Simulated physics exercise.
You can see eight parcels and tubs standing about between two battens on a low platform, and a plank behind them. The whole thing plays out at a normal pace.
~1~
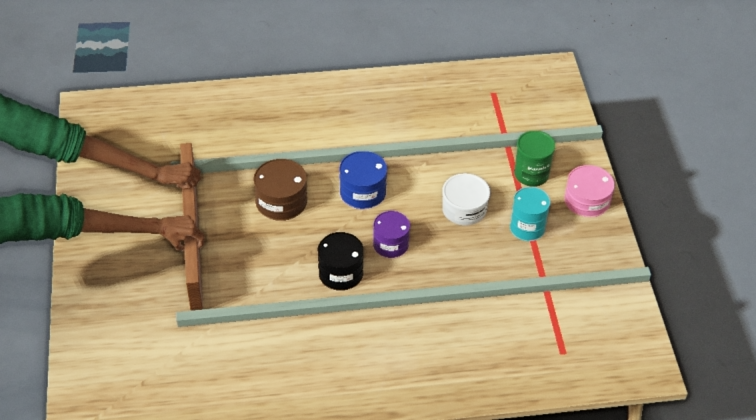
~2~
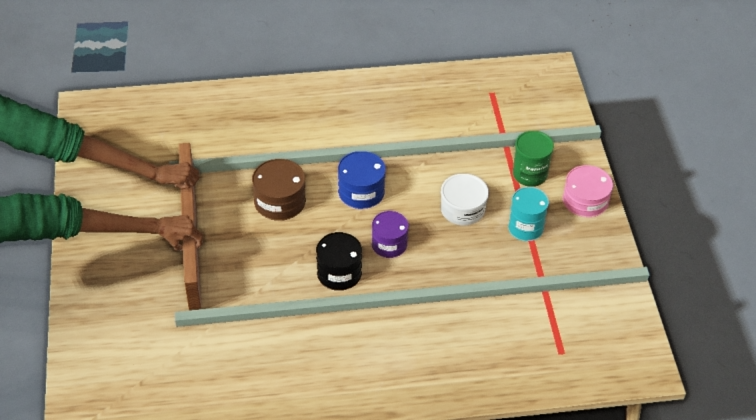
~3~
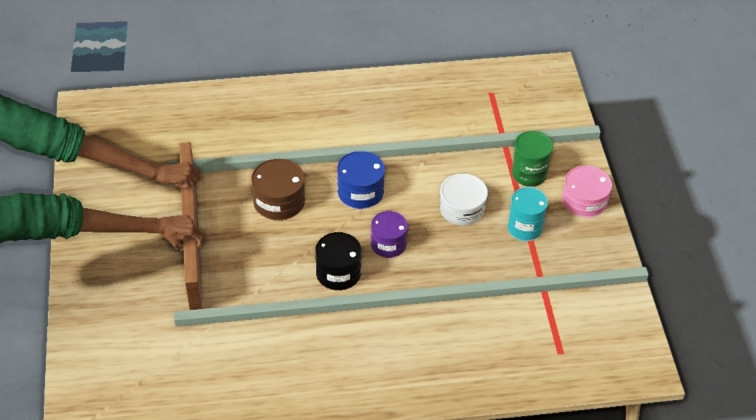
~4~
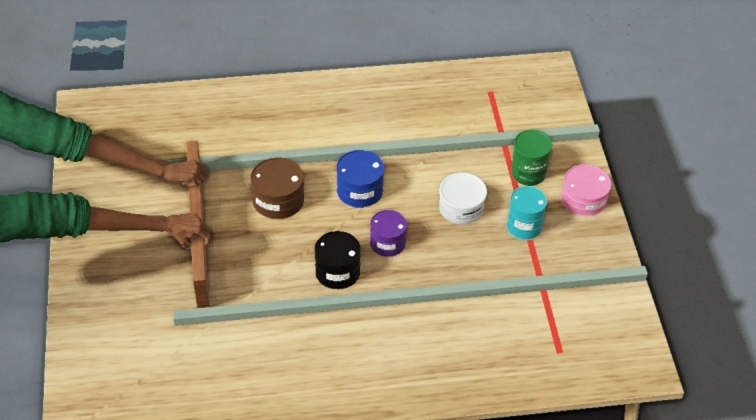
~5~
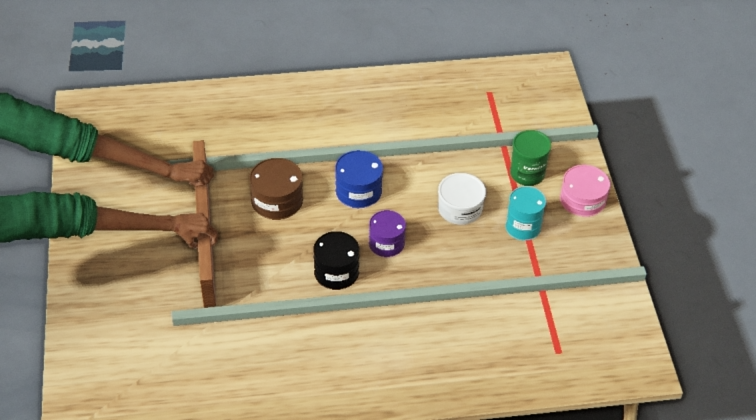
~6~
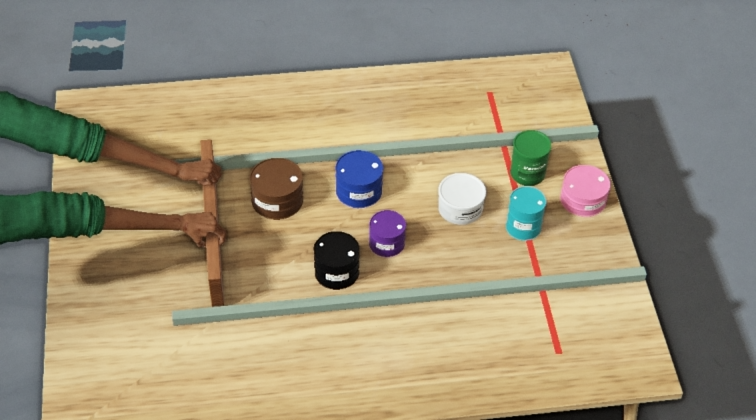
A wooden plank, gripped by two green-sleeved hands, stands at the left between two pale battens on a light wood platform, seen from above at an angle. Ahead of it are brown, blue, black, purple and white tubs, with green, turquoise and pink ones near a red line at right. The plank stays put at first, then the hands push it slightly rightward, while the tubs stay in place.
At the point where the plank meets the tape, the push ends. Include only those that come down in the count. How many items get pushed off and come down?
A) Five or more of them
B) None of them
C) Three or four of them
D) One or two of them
D, one or two of them.
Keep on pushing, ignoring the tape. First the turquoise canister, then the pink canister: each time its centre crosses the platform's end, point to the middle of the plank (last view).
Approx. (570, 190) for the first, approx. (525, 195) for the second.
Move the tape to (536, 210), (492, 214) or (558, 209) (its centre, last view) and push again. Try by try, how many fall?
Ground tally per try: 2 / 0 / 3.
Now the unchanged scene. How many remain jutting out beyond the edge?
1 is the number.
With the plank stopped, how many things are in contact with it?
Tally at the end: 3.
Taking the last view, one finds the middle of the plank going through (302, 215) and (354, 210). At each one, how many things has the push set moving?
2 at one spot and 4 at the other.
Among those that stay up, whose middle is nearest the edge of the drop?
Foremost, the pink canister.
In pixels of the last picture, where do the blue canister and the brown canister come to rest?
In the last picture the blue canister sits around (580, 146) and the brown canister around (537, 159).
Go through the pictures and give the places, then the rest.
Pink canister (589, 191); green pail (534, 159); turquoise canister (530, 214); plank (191, 226); tape (526, 212), in the first frame.
Green pail (532, 159); blue canister (362, 180), in the second frame.
Turquoise canister (527, 214); black canister (338, 261), in the third frame.
Pink canister (586, 190); purple canister (388, 233), in the fourth frame.
Green pail (530, 158); plank (204, 223), in the fifth frame.
Pink canister (585, 191); green pail (530, 159); turquoise canister (526, 214); plank (212, 223); tape (521, 212), in the sixth frame.
Early on, none off yet; pink canister at rest near (585, 191); green pail at rest near (530, 159); turquoise canister at rest near (526, 214).
A while later, none off yet; pink canister at rest near (585, 191); green pail travelled about its own width near (567, 155); turquoise canister travelled a little near (540, 217).
Finally, the number that fall off is one or two; lost, green pail.
